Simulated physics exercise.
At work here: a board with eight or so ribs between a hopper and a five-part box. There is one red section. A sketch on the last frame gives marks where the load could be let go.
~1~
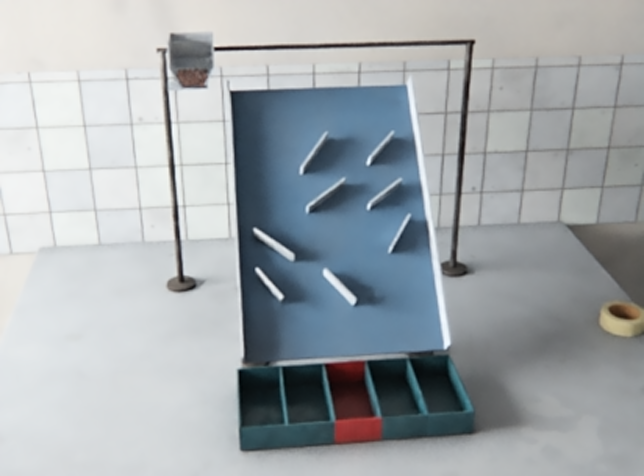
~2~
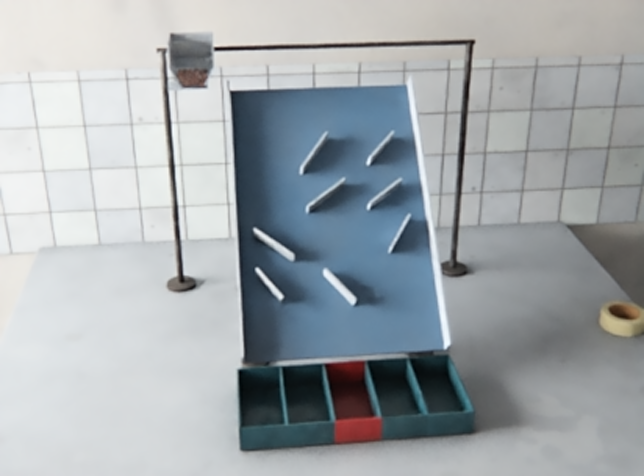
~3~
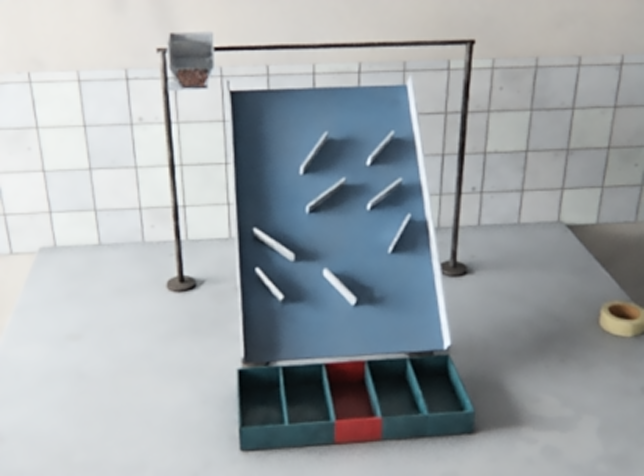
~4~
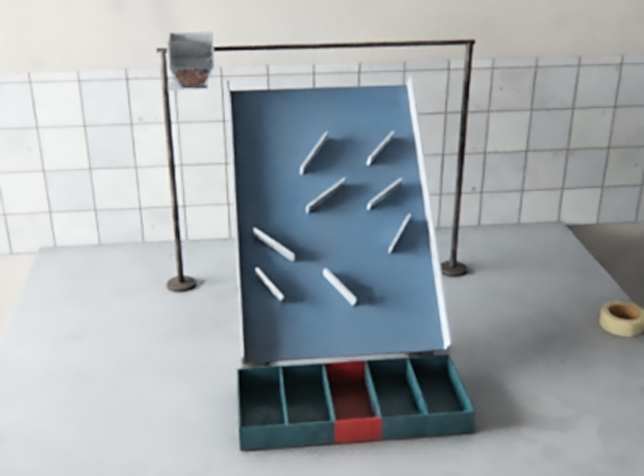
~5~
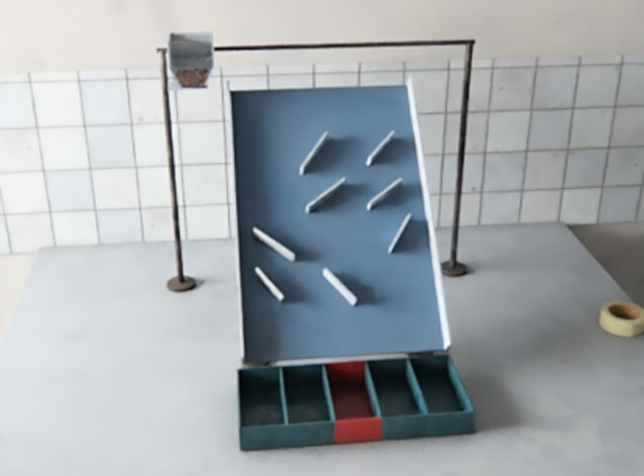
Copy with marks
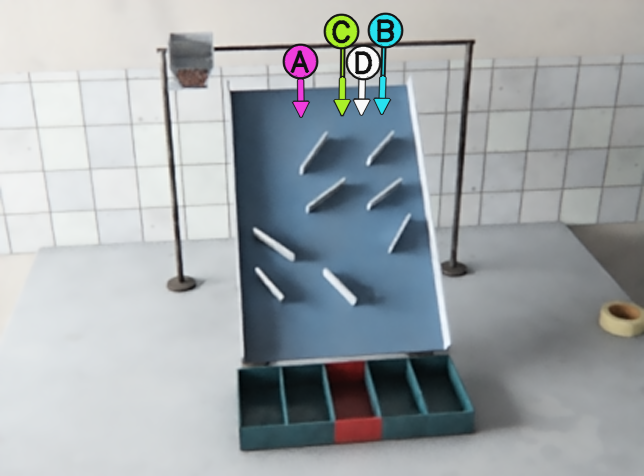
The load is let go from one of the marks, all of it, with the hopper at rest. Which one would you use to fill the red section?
A.
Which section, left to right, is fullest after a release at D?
It is the fourth one.
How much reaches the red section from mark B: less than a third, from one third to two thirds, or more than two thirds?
Mark B gives less than a third.
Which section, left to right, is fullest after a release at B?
The fifth.
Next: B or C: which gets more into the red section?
It is C.
On the marked copy, mark A meets the board at (300, 111); mark B meets the board at (381, 108); mark C meets the board at (342, 109); mark D meets the board at (361, 109).
With A, roughly half in the red section, roughly a third in other sections, about a tenth outside the box.
With B, about a tenth in the red section, the larger part in other sections, about a tenth outside the box.
With C, roughly a quarter in the red section, roughly two thirds in other sections, about a tenth outside the box.
With D, roughly a quarter in the red section, the larger part in other sections.
